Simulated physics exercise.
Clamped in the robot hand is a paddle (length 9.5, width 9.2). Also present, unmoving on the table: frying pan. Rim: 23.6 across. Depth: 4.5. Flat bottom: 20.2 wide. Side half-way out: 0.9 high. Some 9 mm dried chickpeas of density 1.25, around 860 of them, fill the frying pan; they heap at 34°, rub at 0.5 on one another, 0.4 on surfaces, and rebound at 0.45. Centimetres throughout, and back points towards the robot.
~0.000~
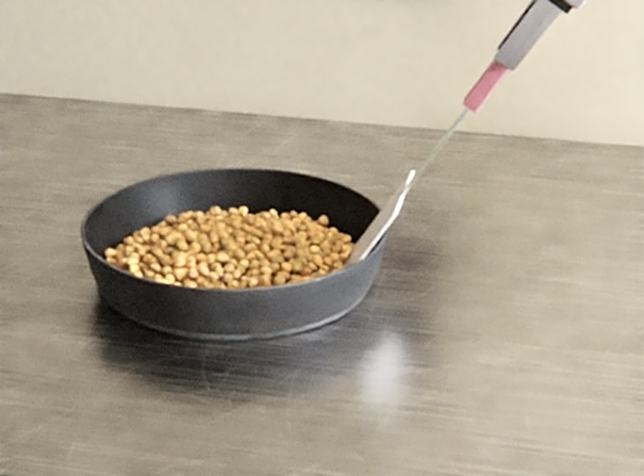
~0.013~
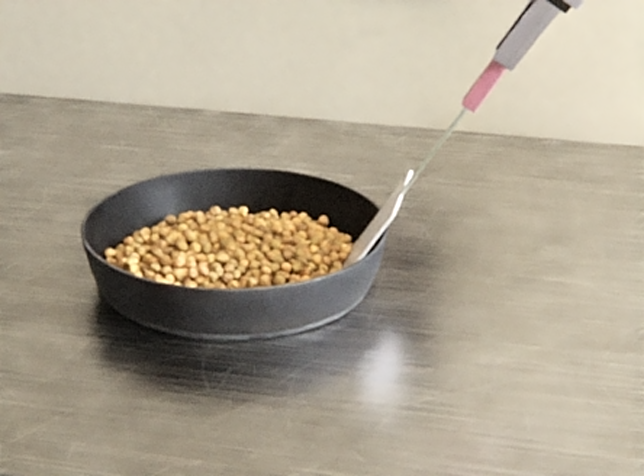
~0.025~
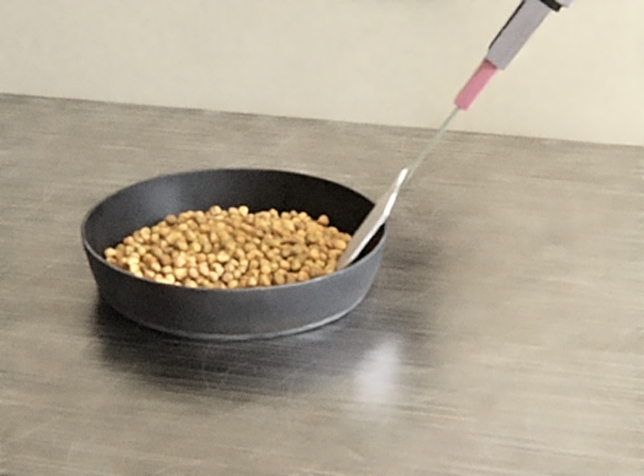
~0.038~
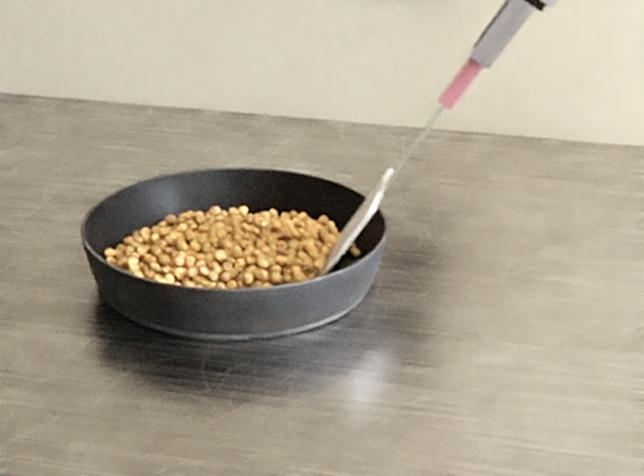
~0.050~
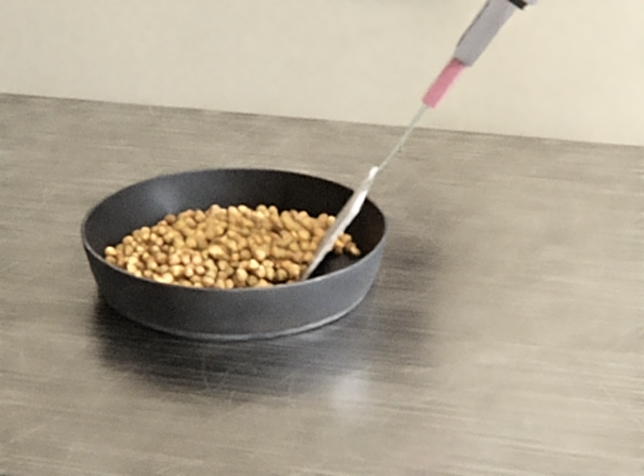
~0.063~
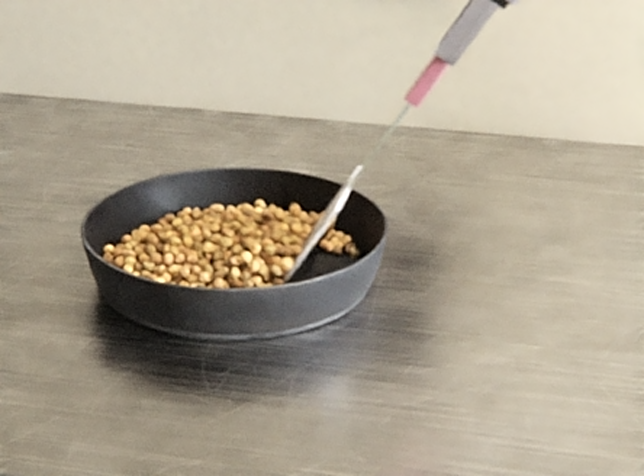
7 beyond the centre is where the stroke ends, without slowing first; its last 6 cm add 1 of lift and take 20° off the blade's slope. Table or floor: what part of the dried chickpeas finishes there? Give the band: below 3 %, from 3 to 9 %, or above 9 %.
From 3 to 9 %.
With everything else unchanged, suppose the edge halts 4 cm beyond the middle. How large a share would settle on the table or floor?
It would come to roughly 0 percent.
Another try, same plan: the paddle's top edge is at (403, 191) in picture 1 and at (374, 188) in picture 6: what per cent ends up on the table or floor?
Some 0 per cent.
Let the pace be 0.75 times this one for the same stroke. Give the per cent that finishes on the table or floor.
I'd put it at about 0 per cent.
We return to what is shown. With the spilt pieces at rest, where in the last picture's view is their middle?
In the last view, it's around (49, 245).
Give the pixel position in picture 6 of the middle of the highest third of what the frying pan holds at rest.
(139, 226).
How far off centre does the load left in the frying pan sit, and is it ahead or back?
Offset forward: Around 4.5 cm.
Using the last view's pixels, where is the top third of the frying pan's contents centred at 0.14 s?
The middle sits at approx. (197, 232).
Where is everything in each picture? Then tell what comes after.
The first frame shows the paddle top edge at (405, 192), sloping 58°; upper third of the load around (244, 255), from x 110 to 355, top at y 210; 859 in the frying pan.
The second frame shows the paddle top edge at (403, 192), sloping 58°; upper third of the load around (245, 255), from x 110 to 355, top at y 210.
The third frame shows the paddle top edge at (396, 191), sloping 58°; upper third of the load around (249, 255), from x 110 to 355, top at y 210.
The fourth frame shows the paddle top edge at (382, 190), sloping 58°; upper third of the load around (257, 253), from x 110 to 355, top at y 210.
The fifth frame shows the paddle top edge at (366, 188), sloping 58°; upper third of the load around (254, 247), from x 105 to 355, top at y 210.
The sixth frame shows the paddle top edge at (349, 187), sloping 58°; upper third of the load around (249, 242), from x 105 to 355, top at y 205; 859 in the frying pan.
After 0.10 s, sloping 58°, highest piece 7 above the table; 859 in the frying pan.
After 0.14 s, sloping 51°, highest piece 7 above the table; 859 in the frying pan.
After 0.35 s, sloping 38°, highest piece 5 above the table; 815 in the frying pan, 41 on the table or floor, 3 on the blade or in flight.
After 1.40 s, sloping 38°, highest piece 5 above the table; 814 in the frying pan, 45 on the table or floor.
In the end, 814 in the frying pan, 45 on the table or floor. That is 5 % on the table or floor.
